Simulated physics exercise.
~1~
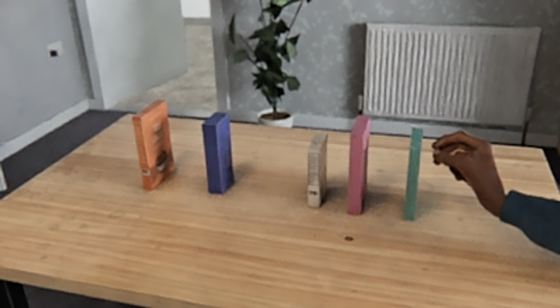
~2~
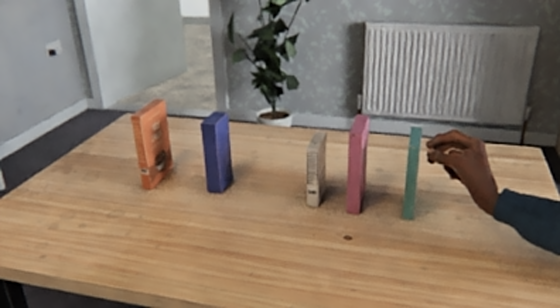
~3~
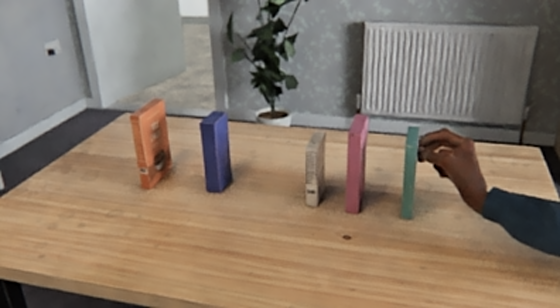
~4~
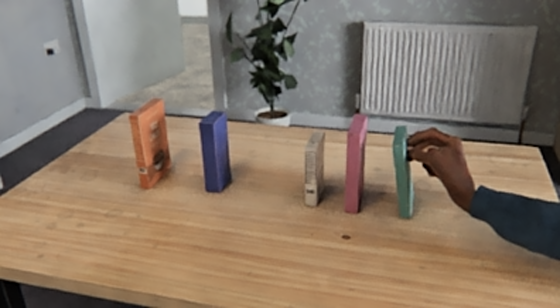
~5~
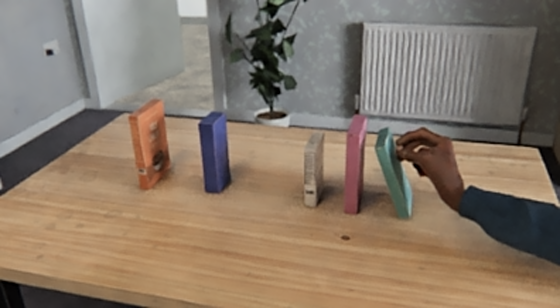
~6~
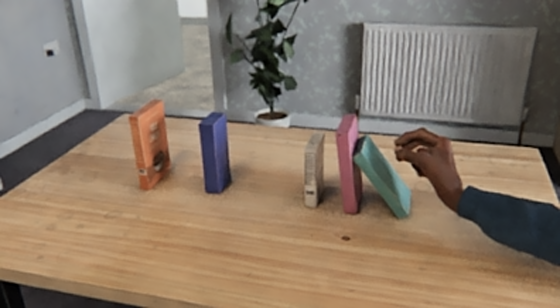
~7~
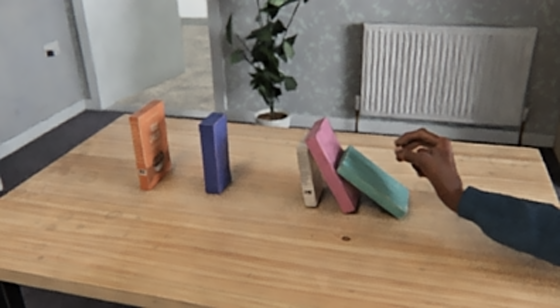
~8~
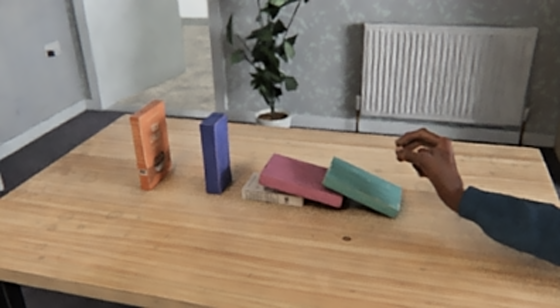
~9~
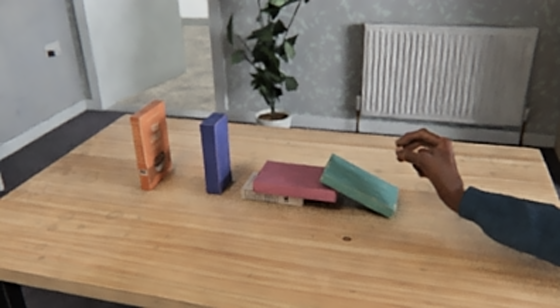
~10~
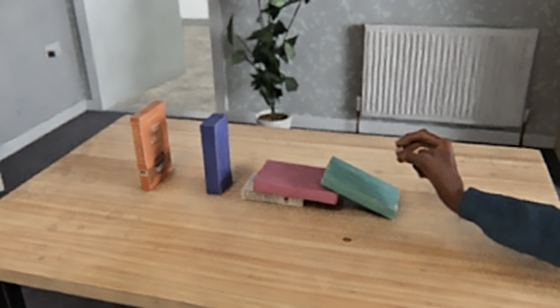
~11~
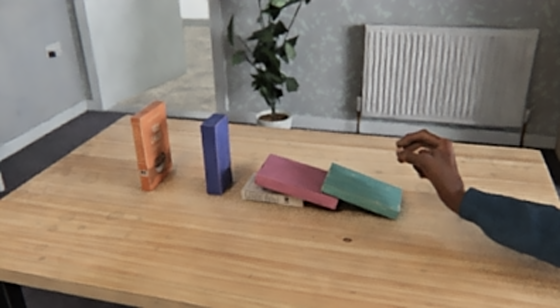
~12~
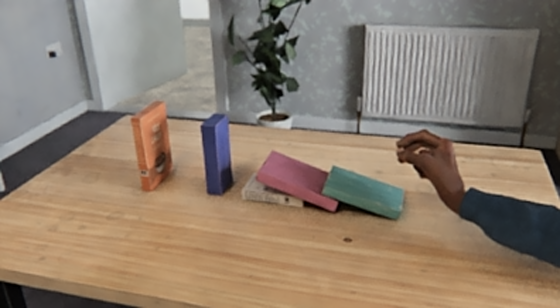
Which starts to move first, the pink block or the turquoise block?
The turquoise block starts to move first, tipped by the hand, and the pink block only begins to tilt after the turquoise one has leaned into it.
